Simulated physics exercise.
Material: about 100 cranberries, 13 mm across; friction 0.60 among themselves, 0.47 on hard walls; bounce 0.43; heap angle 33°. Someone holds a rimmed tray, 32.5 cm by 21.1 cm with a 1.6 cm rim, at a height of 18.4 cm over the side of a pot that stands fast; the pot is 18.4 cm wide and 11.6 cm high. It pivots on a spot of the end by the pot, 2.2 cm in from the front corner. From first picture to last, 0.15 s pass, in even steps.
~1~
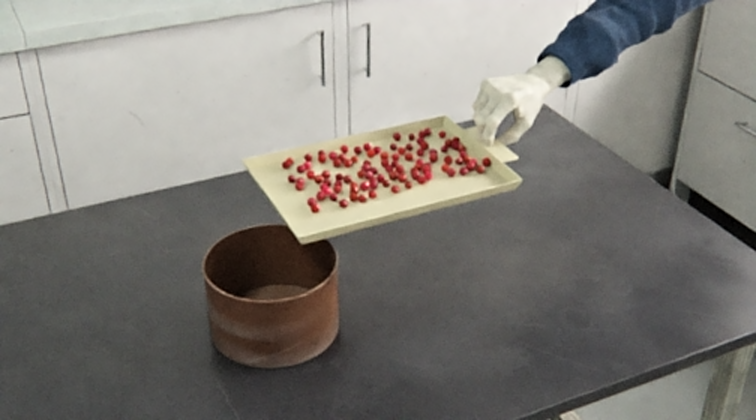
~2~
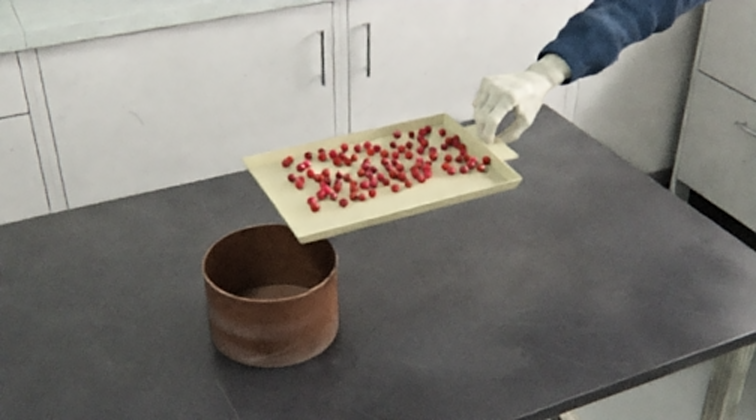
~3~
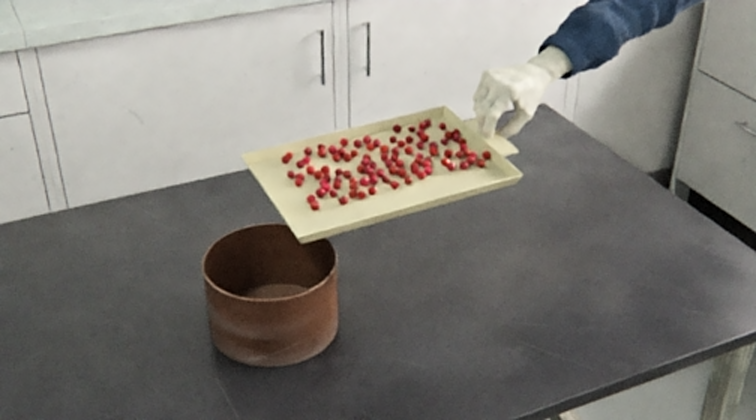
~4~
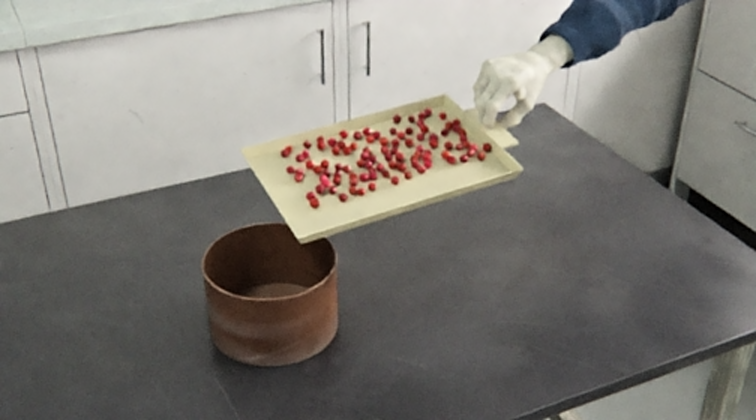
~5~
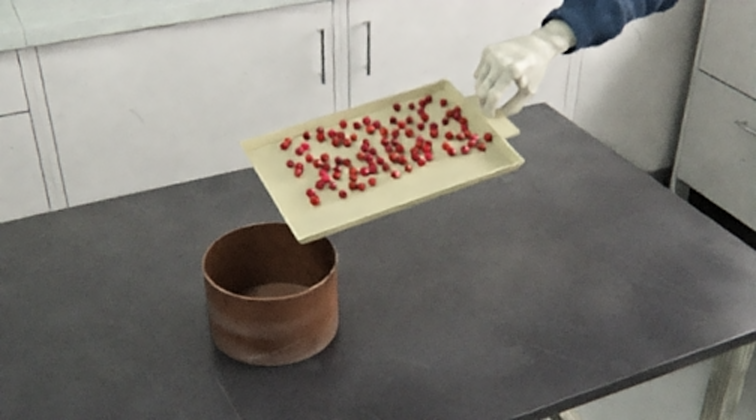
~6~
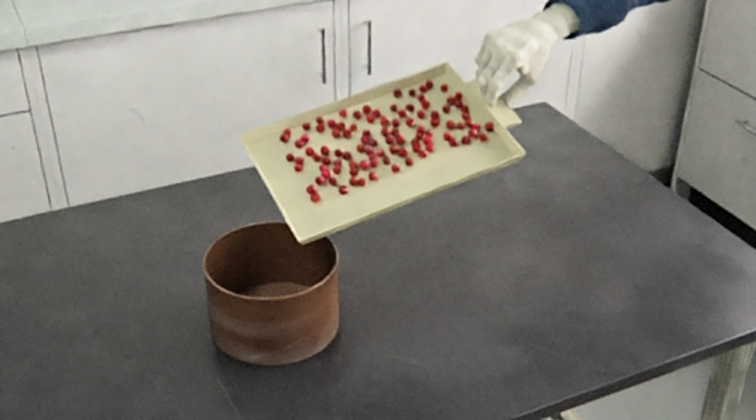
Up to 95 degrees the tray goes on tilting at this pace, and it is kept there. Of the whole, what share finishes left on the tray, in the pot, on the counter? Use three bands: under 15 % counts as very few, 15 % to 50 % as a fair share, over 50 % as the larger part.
Tray: Very few; pot: Very few; counter: The larger part.
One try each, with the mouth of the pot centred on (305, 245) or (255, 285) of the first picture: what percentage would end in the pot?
Roughly 0 and 40 percent.
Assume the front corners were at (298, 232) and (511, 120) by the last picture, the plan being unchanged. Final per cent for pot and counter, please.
Pot 50, counter 50.
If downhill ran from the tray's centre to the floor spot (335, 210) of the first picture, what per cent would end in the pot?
The share would be about 35 percent.
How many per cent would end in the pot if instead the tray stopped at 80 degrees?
In that case some 5 per cent.
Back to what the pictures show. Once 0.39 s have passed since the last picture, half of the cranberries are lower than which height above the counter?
Roughly 22 cm above the counter.
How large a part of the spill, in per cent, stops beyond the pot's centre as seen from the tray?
Near 70 in a hundred.
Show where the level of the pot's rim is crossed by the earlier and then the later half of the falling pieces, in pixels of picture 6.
Early: About (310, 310); late: About (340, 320).
Then, 0.24 s after the last picture, tilt 57 degrees; the tray holds 100 %, the pot 0 %.
Then, 0.39 s after the last picture, tilt 82 degrees; the tray holds 85 %, the pot 0 %.
Then, 0.67 s after the last picture, tilt 95 degrees; the tray holds 0 %, the pot 5 %.
In the end, tray 0 %, pot 5 %, counter 95 %.
